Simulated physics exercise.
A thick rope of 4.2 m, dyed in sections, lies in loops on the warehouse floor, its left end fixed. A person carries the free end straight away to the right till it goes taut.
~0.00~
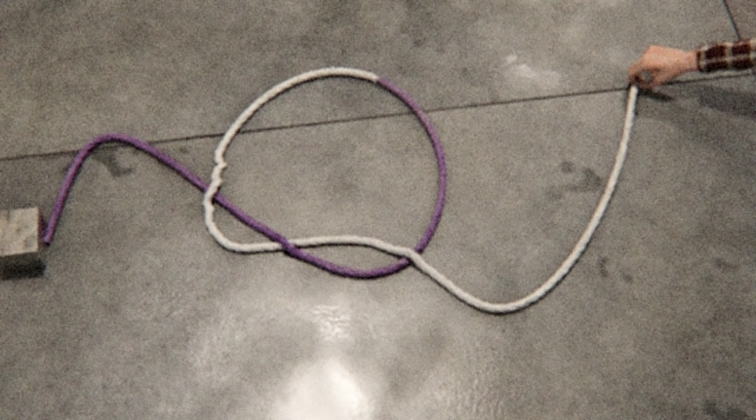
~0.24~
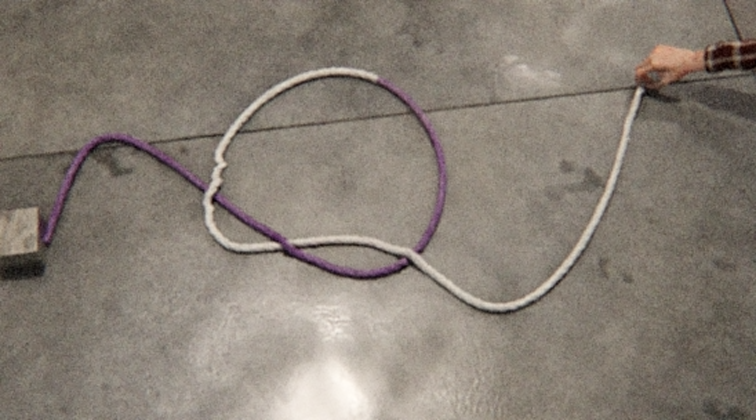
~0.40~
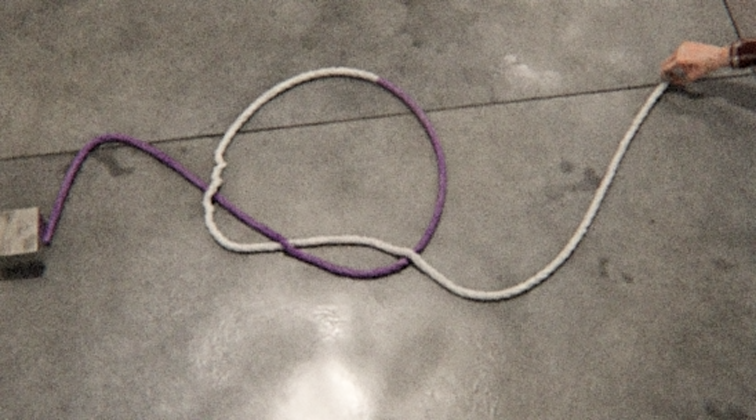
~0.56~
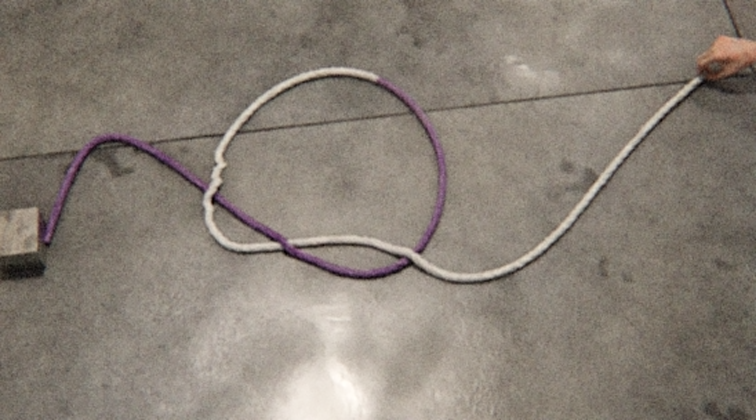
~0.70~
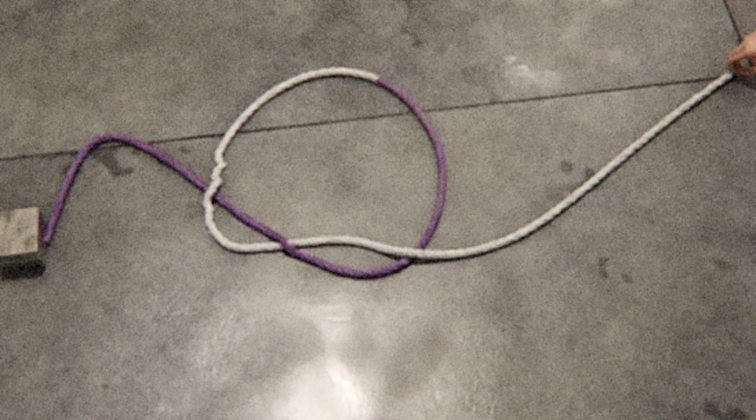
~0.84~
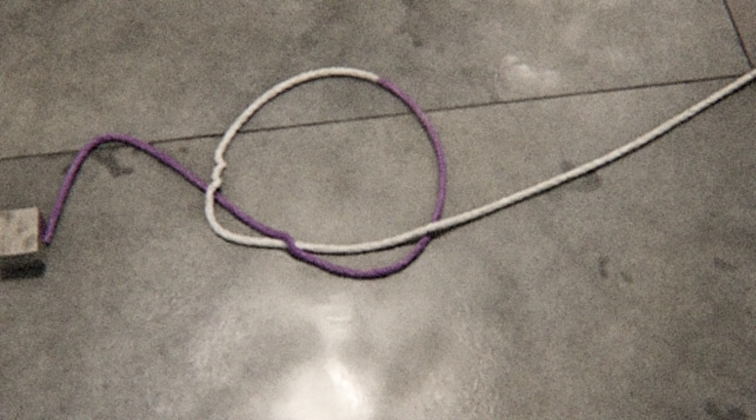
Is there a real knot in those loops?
The rope jams in a knot.
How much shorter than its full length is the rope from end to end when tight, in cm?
About 20 cm.
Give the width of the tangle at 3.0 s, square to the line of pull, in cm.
Some 32 cm.
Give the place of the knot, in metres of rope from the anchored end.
About 1.2 m.
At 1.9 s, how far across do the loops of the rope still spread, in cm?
About 54 cm.
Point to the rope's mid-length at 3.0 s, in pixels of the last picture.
Near (486, 139).
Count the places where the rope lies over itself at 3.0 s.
The count is 5.
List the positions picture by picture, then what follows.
The first picture shows shows, crossings (205, 187) white over purple, (284, 245) purple over white, (411, 257) white over purple; rope runs through (132, 140) (410, 257) (290, 83) (322, 241) (598, 216); grip (635, 84).
In the second picture, shows, rope runs through (132, 140) (290, 83) (598, 215); grip (642, 84).
In the third picture, shows, rope runs through (132, 140) (290, 83) (598, 199); grip (668, 80).
In the fourth picture, shows, rope runs through (132, 140) (290, 83) (606, 176); grip (703, 75).
In the fifth picture, shows, rope runs through (132, 140) (290, 83) (622, 158); grip (734, 71).
In the sixth picture, shows, rope runs through (132, 140) (410, 257) (290, 83) (333, 249) (641, 141).
At 1.9 s, the ends are 2.5 m apart, loops still 55 cm across.
At 3.0 s, the ends are 3.2 m apart, loops still 32 cm across.
At 4.1 s, the ends are 3.8 m apart, loops still 17 cm across.
At 5.2 s, the ends are 4.0 m apart, loops still 8 cm across.
At 5.5 s, the ends are 3.9 m apart, loops still 8 cm across.
